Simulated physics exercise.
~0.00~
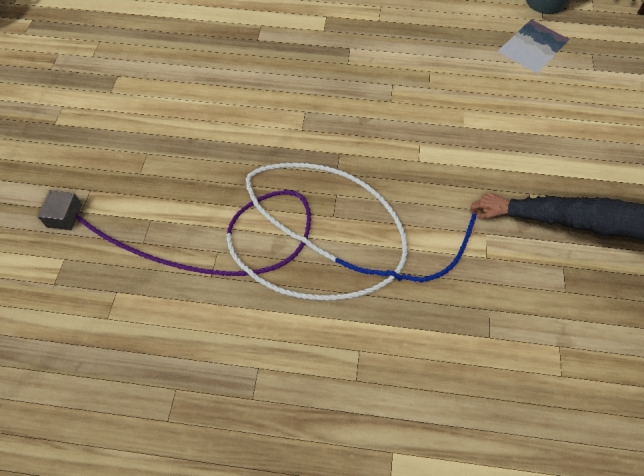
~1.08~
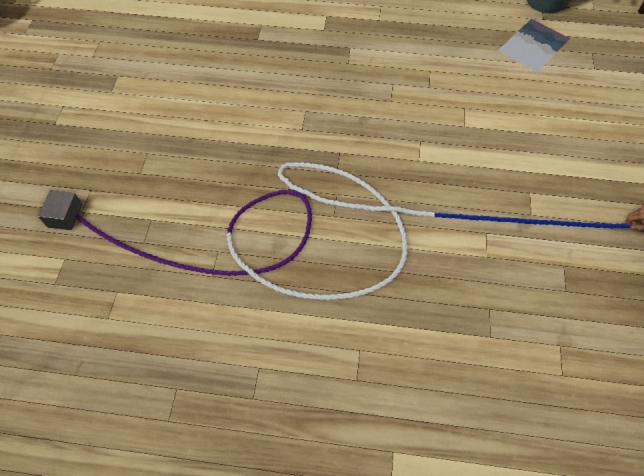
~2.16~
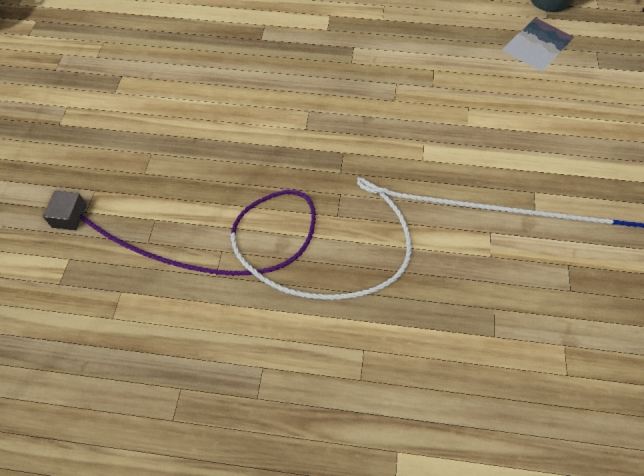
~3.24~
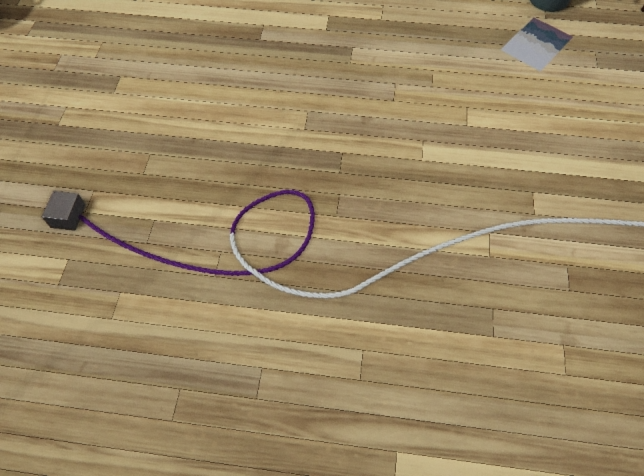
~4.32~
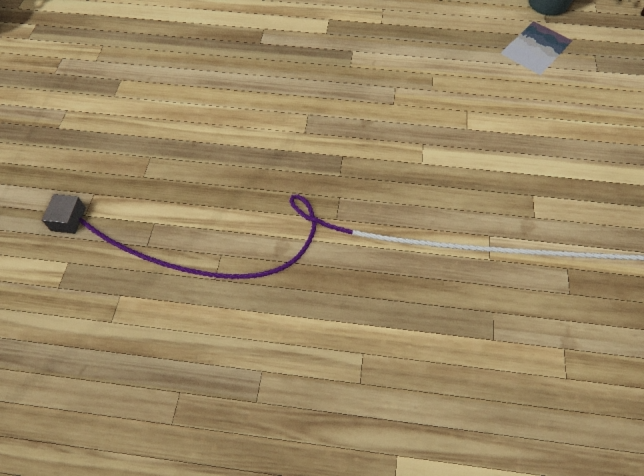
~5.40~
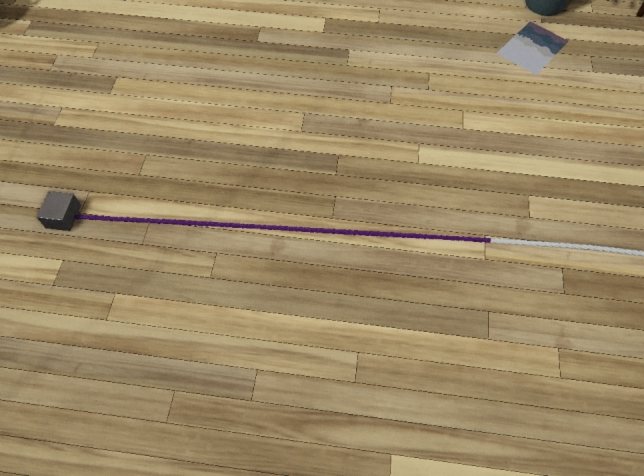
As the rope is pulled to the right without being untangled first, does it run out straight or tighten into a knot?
It runs out straight. The loops shrink and open one after another, and no knot is left in the rope that can be seen at the end.
A hand in a dark sleeve holds the blue right end of a rope on a light wooden floor, seen from above. The rope is white in the middle and purple on the left, where it meets a small dark grey block, and it lies in overlapping loops. The hand moves off to the right, drawing the blue part straight and shrinking the upper white loop. That loop opens out, leaving a purple and white one, which then narrows to a small purple twist. Finally this disappears too, and the rope runs straight from the block.
